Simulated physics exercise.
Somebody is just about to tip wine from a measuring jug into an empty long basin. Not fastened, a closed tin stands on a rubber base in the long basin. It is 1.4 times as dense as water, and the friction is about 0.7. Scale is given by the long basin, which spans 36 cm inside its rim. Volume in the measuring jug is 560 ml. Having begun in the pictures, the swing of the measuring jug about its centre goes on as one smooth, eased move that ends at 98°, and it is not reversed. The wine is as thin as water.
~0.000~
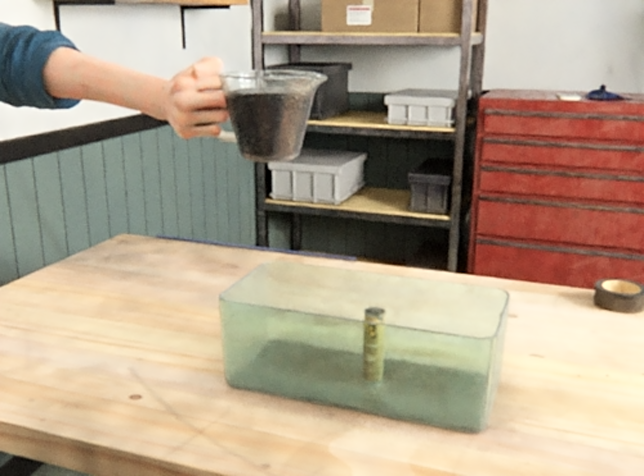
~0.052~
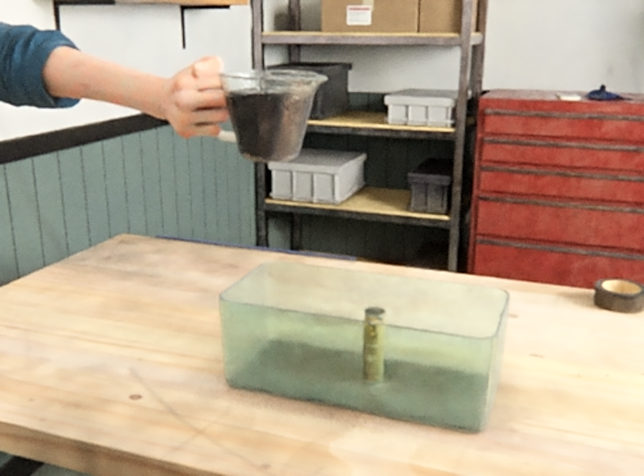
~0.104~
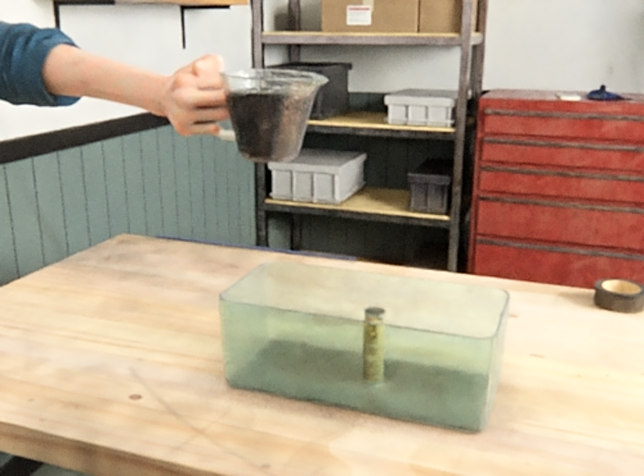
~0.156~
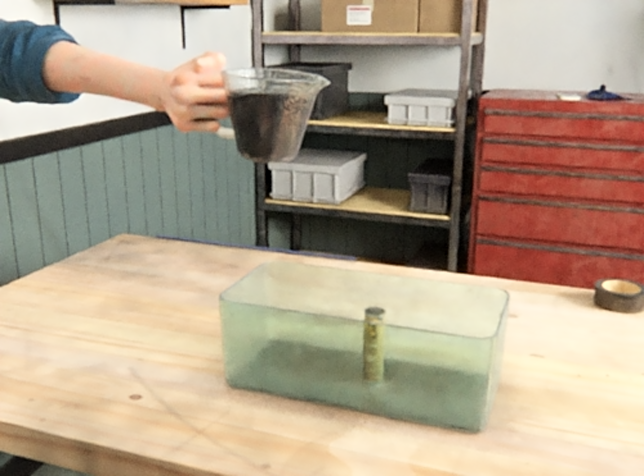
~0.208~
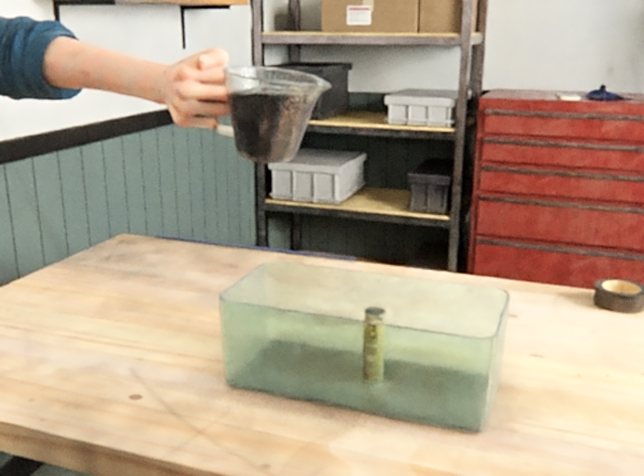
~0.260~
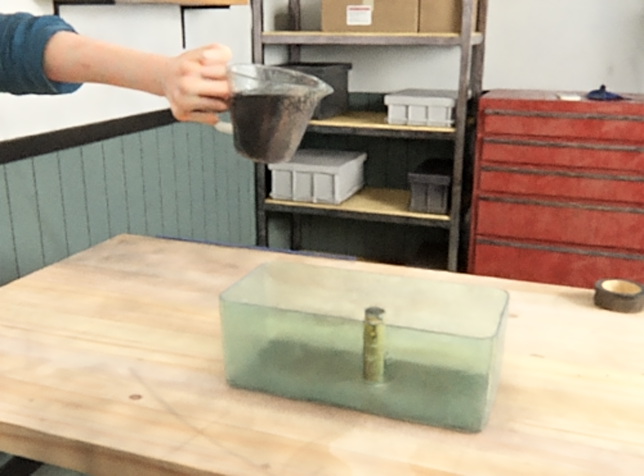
In a workshop, a hand at the upper left holds a clear measuring jug of dark liquid above a long basin containing an upright tin on a wooden table, then gradually tilts the jug slightly to the right.
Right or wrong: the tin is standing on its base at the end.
Right, it is standing.
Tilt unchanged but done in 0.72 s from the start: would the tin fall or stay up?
Result: Tin tipped over.
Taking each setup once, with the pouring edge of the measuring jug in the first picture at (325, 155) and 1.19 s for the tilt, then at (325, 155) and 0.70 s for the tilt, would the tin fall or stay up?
In the first try it comes down; in the second it comes down.
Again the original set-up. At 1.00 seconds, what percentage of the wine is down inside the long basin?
It works out near 56 per cent.
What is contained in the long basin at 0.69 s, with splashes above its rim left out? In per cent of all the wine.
Around 3 percent.
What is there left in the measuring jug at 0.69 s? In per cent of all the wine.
About 72 per cent.
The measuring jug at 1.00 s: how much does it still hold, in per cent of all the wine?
16 %.
After 0.69 s the tilt is 61° and 73 per cent is still to pour; the tin stands where it began.
After 1.00 s the tilt is 92° and 16 per cent is still to pour; the tin stands where it began.
After 1.33 s the tilt is 98° and 0 per cent is still to pour; the tin stands where it began.
After 1.69 s the tilt is 98° and 0 per cent is still to pour; the tin stands where it began.
In the end the tin stands where it began.
